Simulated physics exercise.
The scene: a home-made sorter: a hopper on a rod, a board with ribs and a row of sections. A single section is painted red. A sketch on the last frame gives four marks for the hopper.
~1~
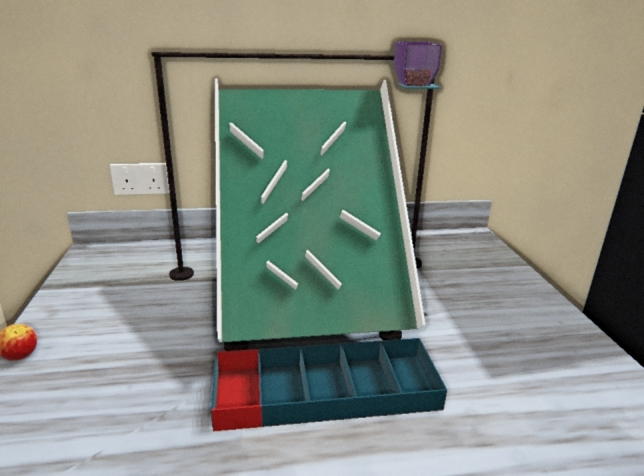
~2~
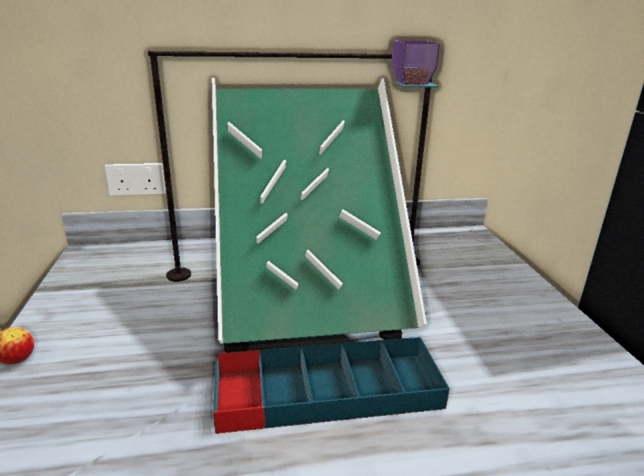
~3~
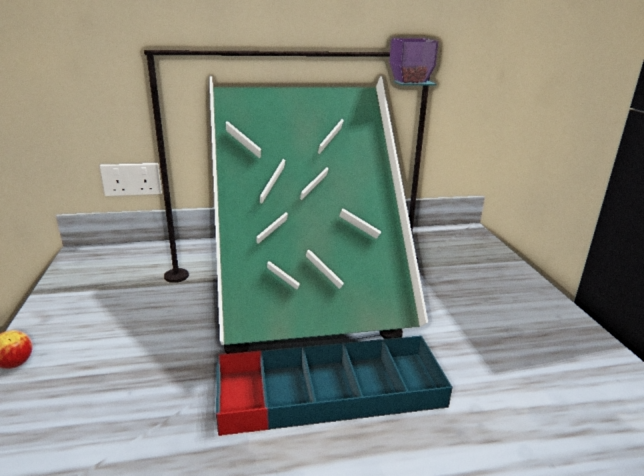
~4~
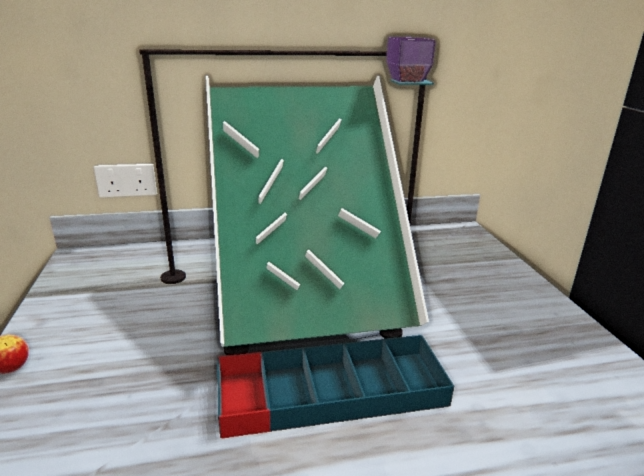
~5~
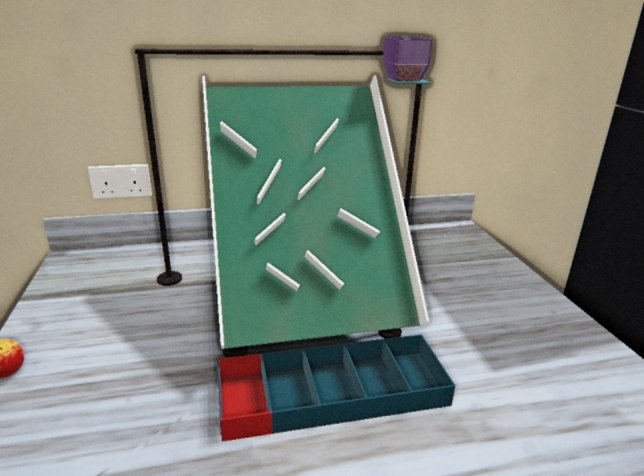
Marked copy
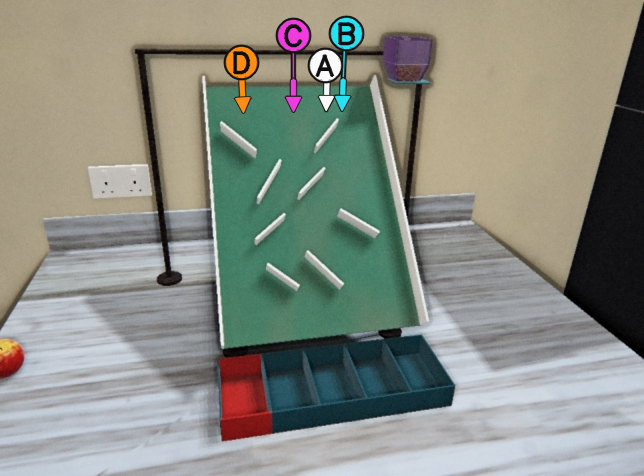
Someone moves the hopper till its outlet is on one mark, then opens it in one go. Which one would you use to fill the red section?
Use mark D.
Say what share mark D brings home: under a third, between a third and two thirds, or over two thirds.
Over two thirds.
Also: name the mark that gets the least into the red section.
Here it is mark B.
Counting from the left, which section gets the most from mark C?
It is the first one.
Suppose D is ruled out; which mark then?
That is mark C.
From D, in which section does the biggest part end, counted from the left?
It is the first one.
On the marked copy, mark A meets the board at (326, 105); mark B meets the board at (342, 105); mark C meets the board at (293, 106); mark D meets the board at (243, 107).
Choosing A, about a third in the red section, about half in other sections, a small part held on the board, a stray few outside the box.
Choosing B, a small part in the red section, most in other sections, a stray few outside the box.
Choosing C, about two thirds in the red section, about a third in other sections, a stray few outside the box.
Choosing D, most in the red section, a small part in other sections, a stray few held on the board, a small part outside the box.
